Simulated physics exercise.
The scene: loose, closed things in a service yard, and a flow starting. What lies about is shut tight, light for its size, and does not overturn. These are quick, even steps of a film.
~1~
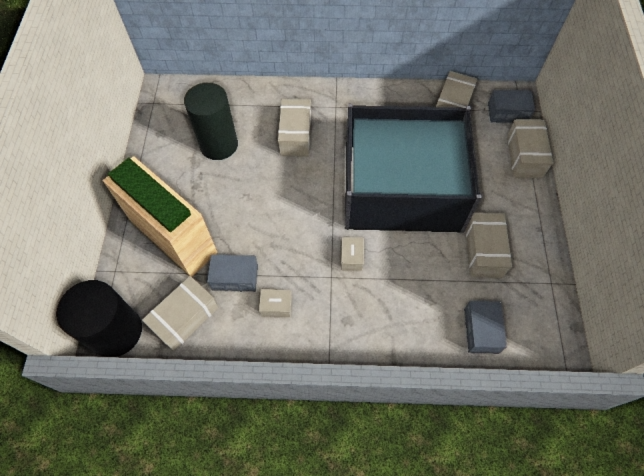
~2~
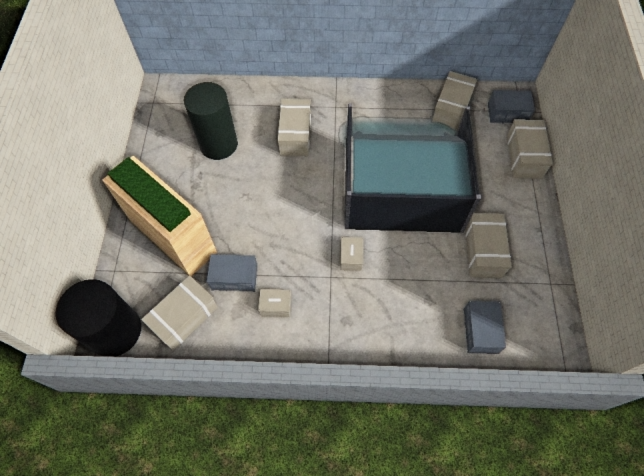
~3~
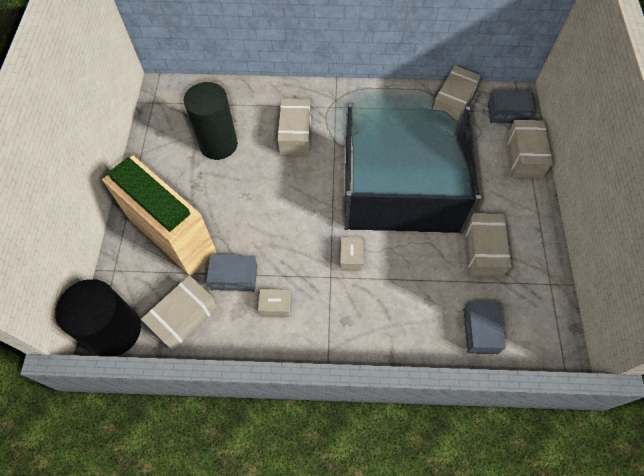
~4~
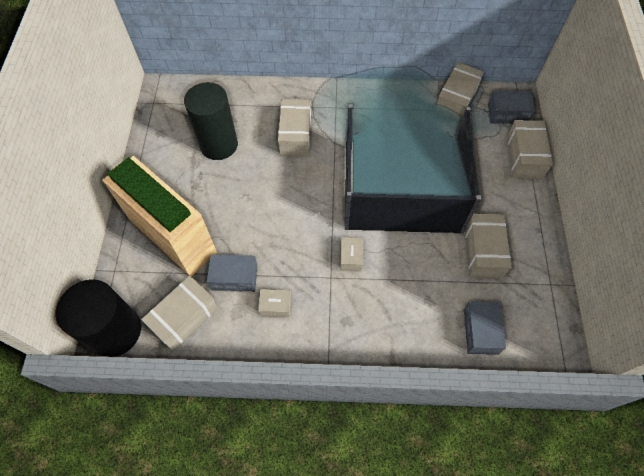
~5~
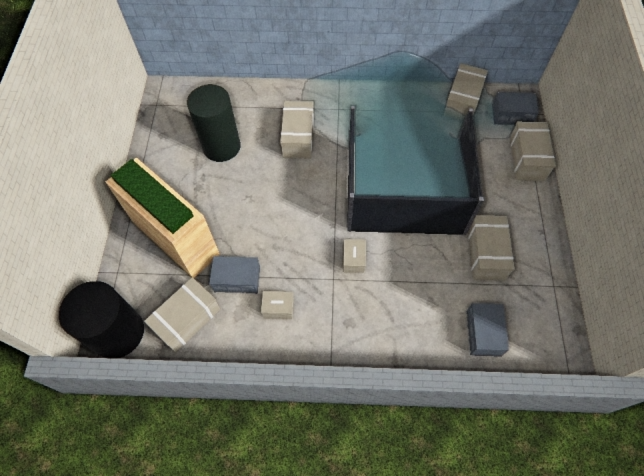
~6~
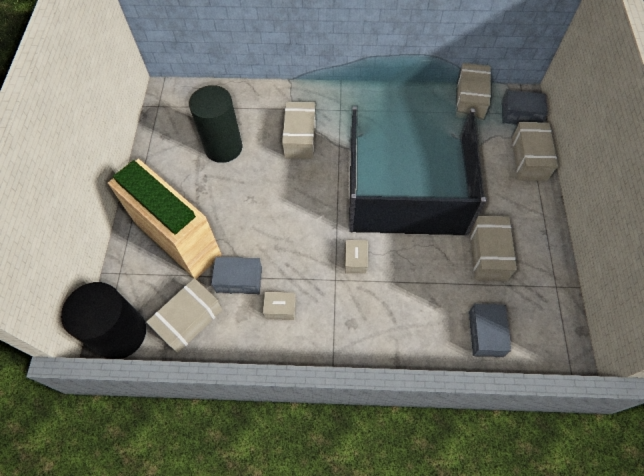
At first, a walled yard holds scattered crates, boxes and dark barrels around a square tank of blue-green water. The tank's back wall disappears and water spreads out behind it toward the rear wall, while a nearby pale crate shifts slightly to the right and most other things stay put.
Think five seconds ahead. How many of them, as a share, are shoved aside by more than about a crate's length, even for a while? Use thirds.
Share: One to two thirds.
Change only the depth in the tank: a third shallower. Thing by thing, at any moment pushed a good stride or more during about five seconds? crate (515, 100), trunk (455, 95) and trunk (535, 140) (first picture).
One after the other: Swept aside, shifted that much, swept aside.
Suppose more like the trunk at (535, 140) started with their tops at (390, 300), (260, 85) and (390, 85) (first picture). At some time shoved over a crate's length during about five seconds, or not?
As listed: Less than that, moved that far, shifted that much.
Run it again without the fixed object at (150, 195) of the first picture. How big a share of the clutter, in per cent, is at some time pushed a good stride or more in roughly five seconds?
Some 70 per cent.
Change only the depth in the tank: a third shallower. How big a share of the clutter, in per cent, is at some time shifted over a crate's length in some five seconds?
Some 40 per cent.
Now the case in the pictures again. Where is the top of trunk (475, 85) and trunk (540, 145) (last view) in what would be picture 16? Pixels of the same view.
At about (513, 123) and (523, 188).
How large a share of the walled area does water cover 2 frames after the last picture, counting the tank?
Roughly 25 per cent.
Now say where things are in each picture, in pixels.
In the first picture, a trunk at (457, 93), on the bottom; a crate at (514, 100) rests on the ground; 0 of 10 have shifted.
In the second picture, a trunk at (457, 93), on the bottom; a crate at (514, 100) rests on the ground; 0 of 10 have shifted.
In the third picture, a trunk at (458, 87), on the bottom, close to its start; a crate at (514, 100) rests on the ground; 1 of 10 have shifted.
In the fourth picture, a trunk at (462, 84), on the bottom, close to its start; a crate at (514, 101) rests on the ground; 1 of 10 have shifted.
In the fifth picture, a trunk at (468, 84), on the bottom, close to its start; a crate at (518, 102) rests on the ground; 1 of 10 have shifted.
In the sixth picture, a trunk at (476, 83) rests on the ground, a stride from its start; a crate at (527, 102), on the bottom, close to its start; 2 of 10 have shifted.
A moment on, 1 of 10 are well off their spots; 0 afloat.
Next, 3 of 10 are well off their spots; 2 afloat.
Later, 5 of 10 are well off their spots; 3 afloat.
In the end, 6 of 10 are well off their spots, and 6 have been at some point; 4 afloat.
